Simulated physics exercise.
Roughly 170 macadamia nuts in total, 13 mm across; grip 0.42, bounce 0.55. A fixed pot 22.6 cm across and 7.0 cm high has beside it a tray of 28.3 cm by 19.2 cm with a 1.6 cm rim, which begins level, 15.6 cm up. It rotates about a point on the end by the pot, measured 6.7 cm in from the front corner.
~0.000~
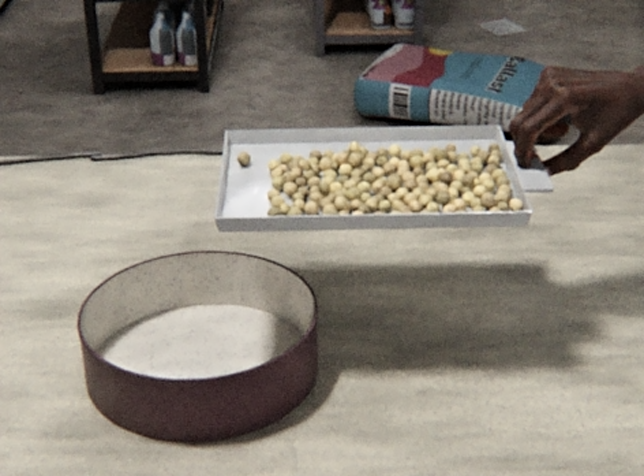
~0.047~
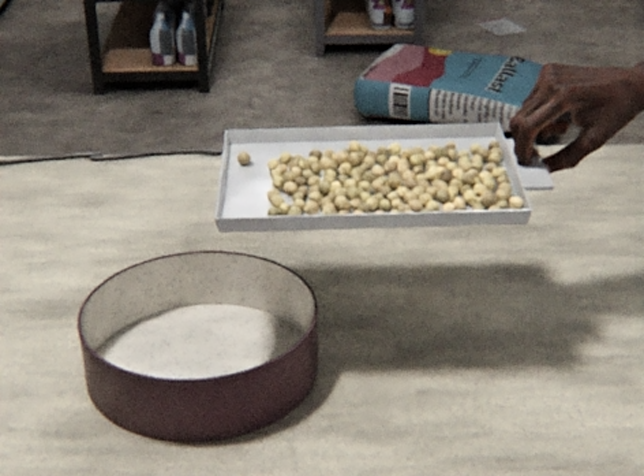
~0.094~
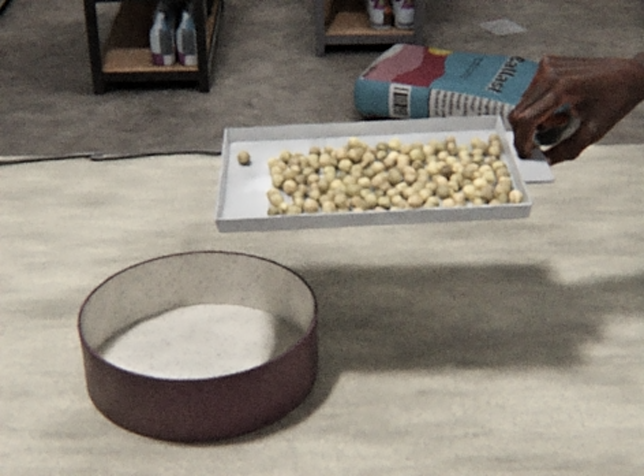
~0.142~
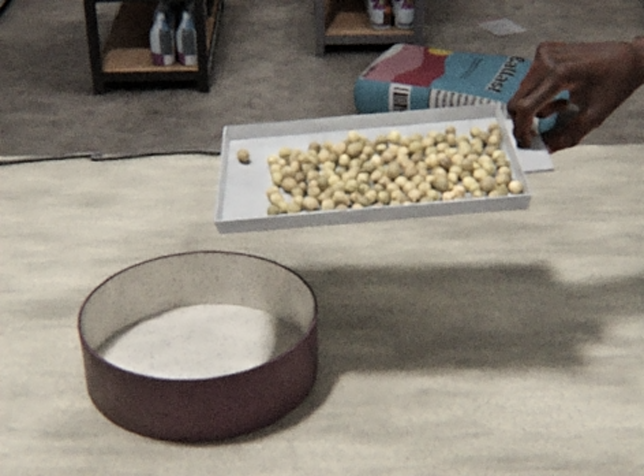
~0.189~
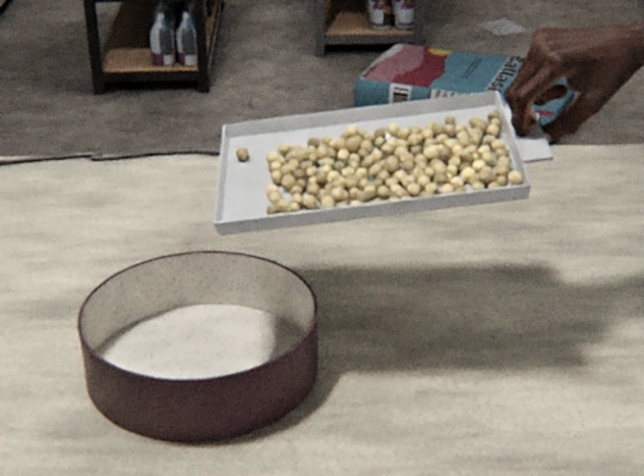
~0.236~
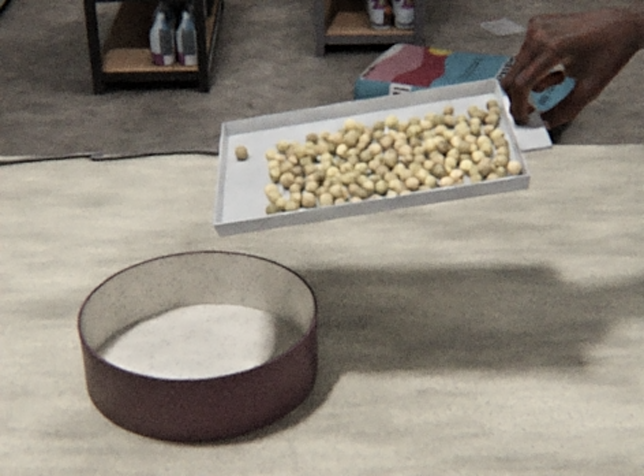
In a room with a grey floor and low shelves holding bottles, a pale tabletop is seen from slightly above by a still camera. A shallow white tray of round, tan nuts is held above the table by a hand at right, with a dark red round pot at lower left and a blue and red bag behind. The tray starts level, then its right end rises steadily, slanting it down toward the left, while the nuts keep their places on it.
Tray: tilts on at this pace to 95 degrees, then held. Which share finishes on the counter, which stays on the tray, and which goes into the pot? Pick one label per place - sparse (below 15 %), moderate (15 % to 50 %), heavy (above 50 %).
Counter: Sparse; left on the tray: Sparse; pot: Heavy.
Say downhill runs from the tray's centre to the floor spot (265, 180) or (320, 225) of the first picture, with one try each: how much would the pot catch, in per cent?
Roughly 55 % for the first direction, roughly 80 % for the second.
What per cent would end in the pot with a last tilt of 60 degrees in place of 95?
That would be around 5 percent.
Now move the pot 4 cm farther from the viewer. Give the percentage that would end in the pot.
Expect something close to 100 per cent.
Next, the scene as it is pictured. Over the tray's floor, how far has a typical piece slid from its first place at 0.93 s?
Roughly 6 cm.
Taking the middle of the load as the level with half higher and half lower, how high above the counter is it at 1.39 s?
Median height: Approx. 24 cm.
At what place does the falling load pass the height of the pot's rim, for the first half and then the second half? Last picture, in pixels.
It passes about (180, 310) first and (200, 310) afterwards.
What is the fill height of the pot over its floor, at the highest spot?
Some 2.5 cm above the floor.
Then, at 0.93 s, tilt 50 degrees; the tray holds 100 %, the pot 0 %.
After 1.39 s, tilt 76 degrees; the tray holds 95 %, the pot 5 %.
Then, at 1.93 s, tilt 95 degrees; the tray holds 5 %, the pot 85 %.
In the end, at 2.9 s, counter 0 %, tray 0 %, pot 100 %.
